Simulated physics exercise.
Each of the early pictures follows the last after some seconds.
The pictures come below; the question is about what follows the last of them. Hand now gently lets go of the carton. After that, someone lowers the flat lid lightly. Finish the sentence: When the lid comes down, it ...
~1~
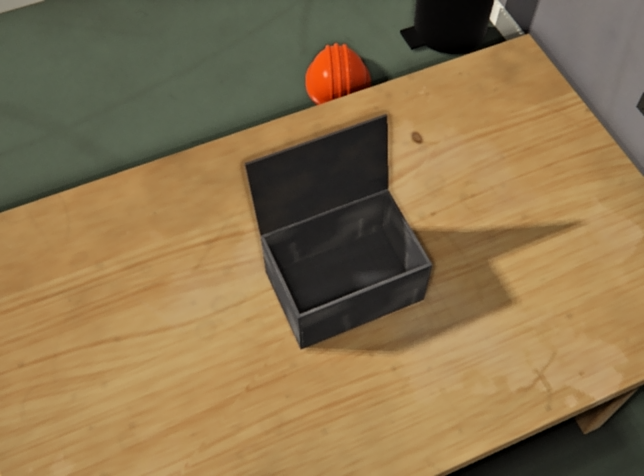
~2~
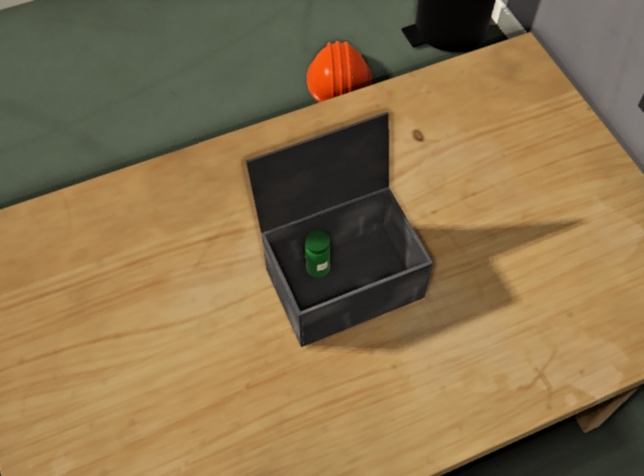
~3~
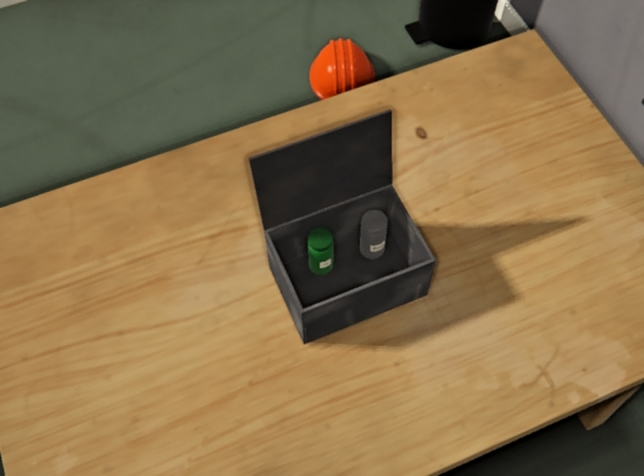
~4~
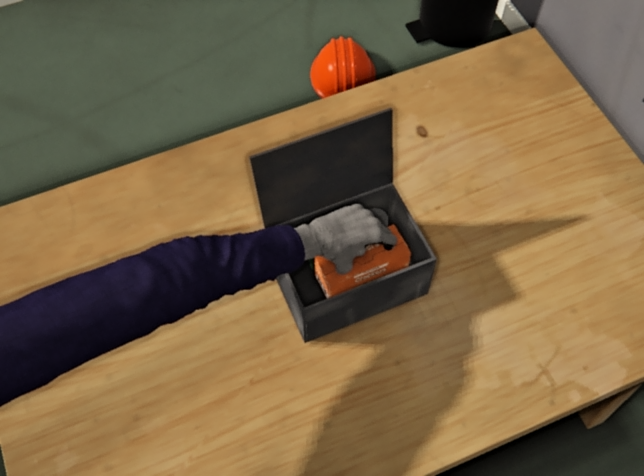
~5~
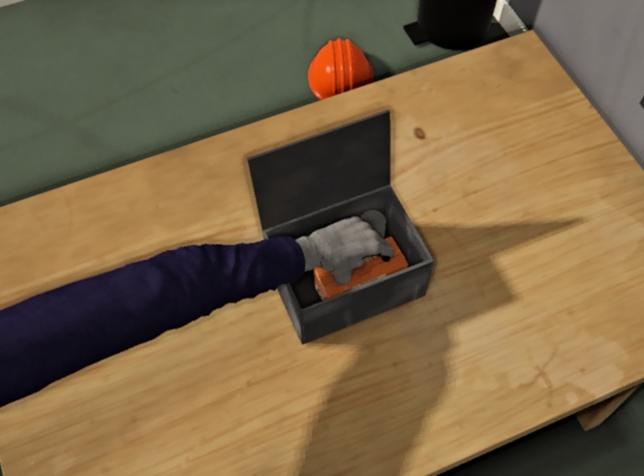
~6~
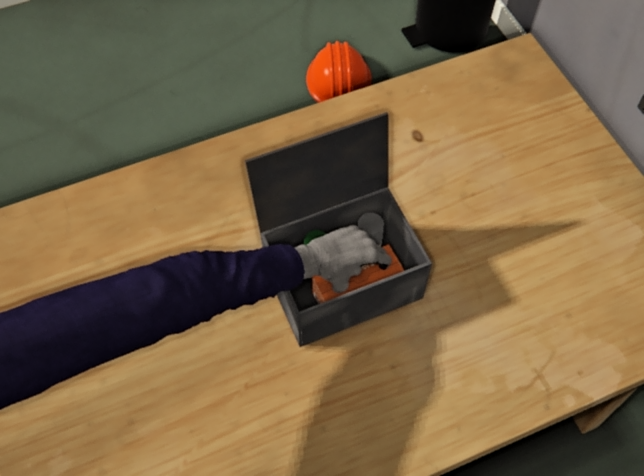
When the lid comes down, it meets the rim.
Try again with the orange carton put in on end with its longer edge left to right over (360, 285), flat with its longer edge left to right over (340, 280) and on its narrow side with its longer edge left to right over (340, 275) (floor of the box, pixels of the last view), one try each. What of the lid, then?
First try: A gap remains; second try: No gap; third try: No gap.
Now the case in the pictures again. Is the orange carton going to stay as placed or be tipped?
As it turns out, it keeps its original angle.
Then, 1.10 s later than the last frame, lid starting down.
Then, 1.60 s later than the last frame, lid 59° above the rim.
Then, 1.90 s later than the last frame, lid 38° above the rim.
Then, 2.20 s later than the last frame, lid 13° above the rim.
When it is over, lid shut; all 3 as before. End places, in pixels of the last picture, orange carton near (358, 283).
